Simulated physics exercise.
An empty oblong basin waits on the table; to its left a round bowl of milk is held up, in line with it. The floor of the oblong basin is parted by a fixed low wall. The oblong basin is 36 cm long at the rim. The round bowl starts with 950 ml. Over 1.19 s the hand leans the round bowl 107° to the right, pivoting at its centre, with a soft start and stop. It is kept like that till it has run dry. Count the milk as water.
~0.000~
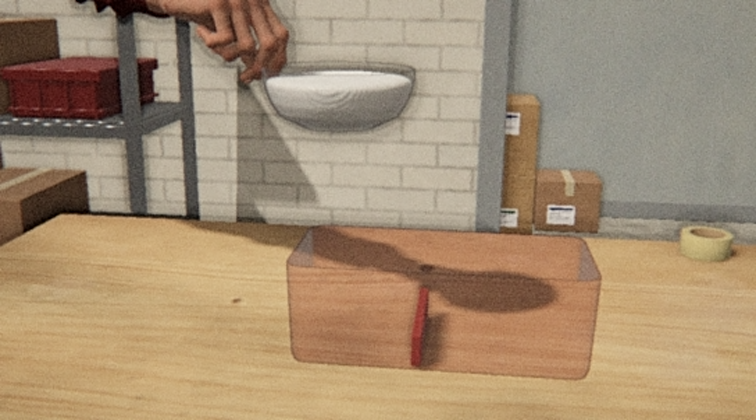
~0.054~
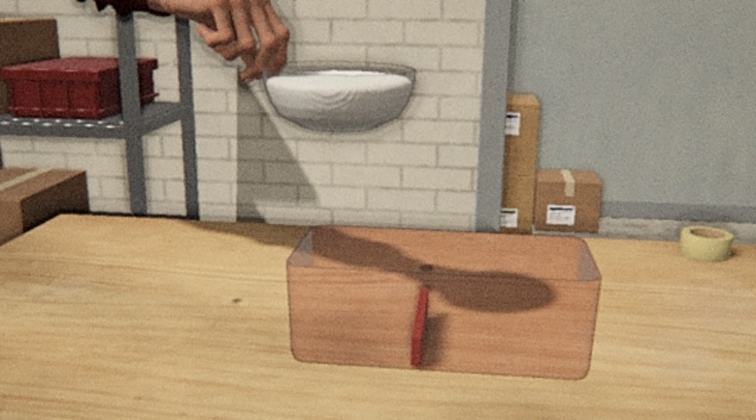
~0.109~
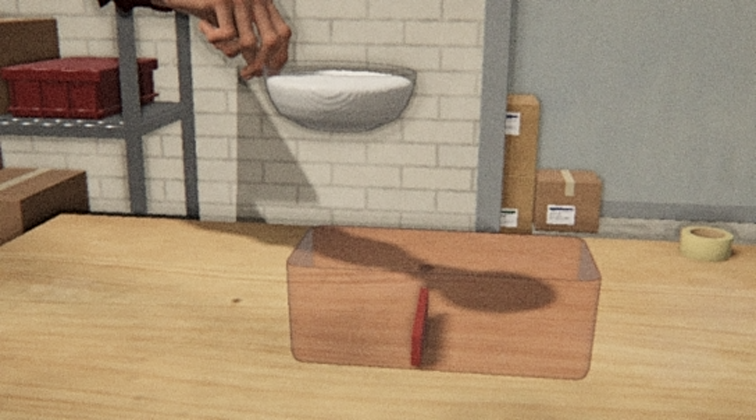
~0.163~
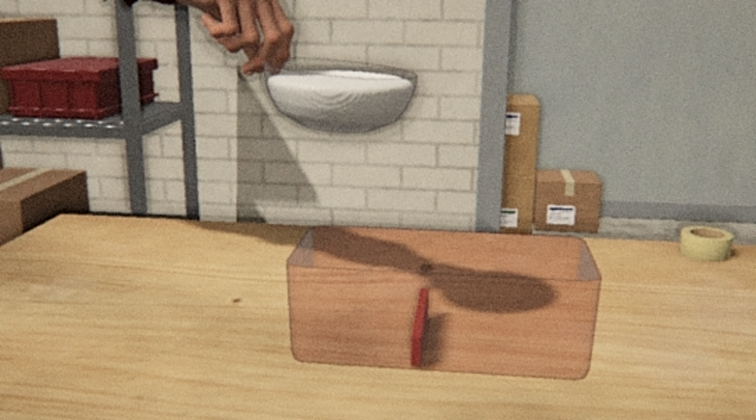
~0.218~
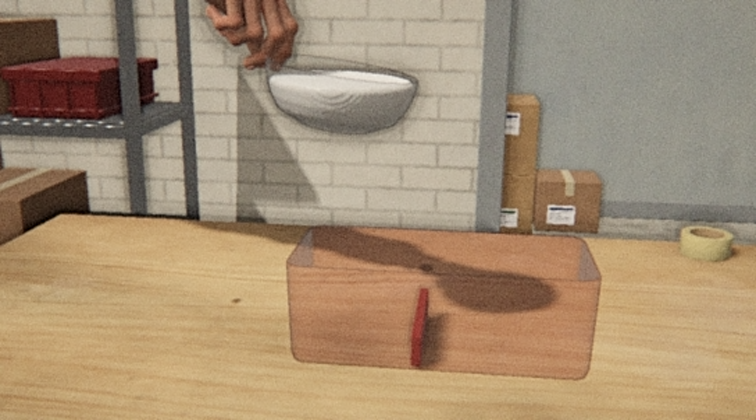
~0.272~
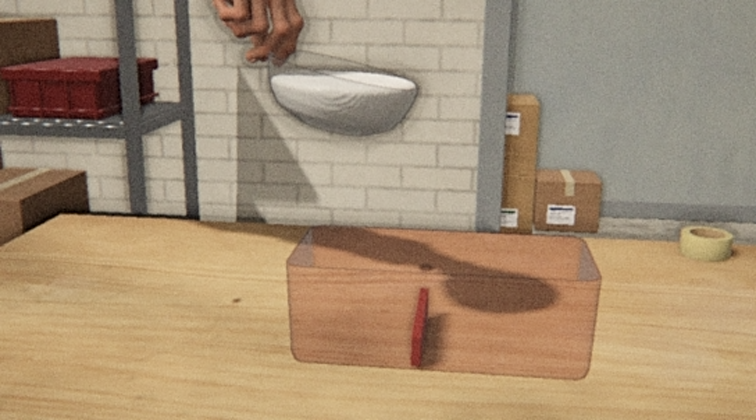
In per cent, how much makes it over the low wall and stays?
About 80 per cent.
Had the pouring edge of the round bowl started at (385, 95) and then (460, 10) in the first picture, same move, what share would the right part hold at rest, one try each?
First 70, then 90 per cent.
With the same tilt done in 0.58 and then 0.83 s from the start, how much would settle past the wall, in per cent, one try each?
First 70, then 75 per cent.
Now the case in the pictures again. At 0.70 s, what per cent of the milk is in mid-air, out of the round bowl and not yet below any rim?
Near 44 in a hundred.
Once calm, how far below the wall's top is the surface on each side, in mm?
Left about 30 mm, right about 14 mm.
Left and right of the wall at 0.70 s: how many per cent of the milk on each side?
Left about 1, right about 24.
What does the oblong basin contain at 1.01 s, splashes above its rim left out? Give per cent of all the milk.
Near 92 in a hundred.
Then, 0.70 s in, the tilt is 68° and 31 per cent is still to pour, 1 is left of the wall and 24 right of it.
Then, 1.01 s in, the tilt is 101° and 1 per cent is still to pour, 13 is left of the wall and 80 right of it.
Then, 1.34 s in, the tilt is 107° and 0 per cent is still to pour, 18 is left of the wall and 81 right of it.
Then, 1.69 s in, the tilt is 107° and 0 per cent is still to pour, 19 is left of the wall and 80 right of it.
Finally, 19 per cent lies left of the wall, 80 right of it and 1 outside.
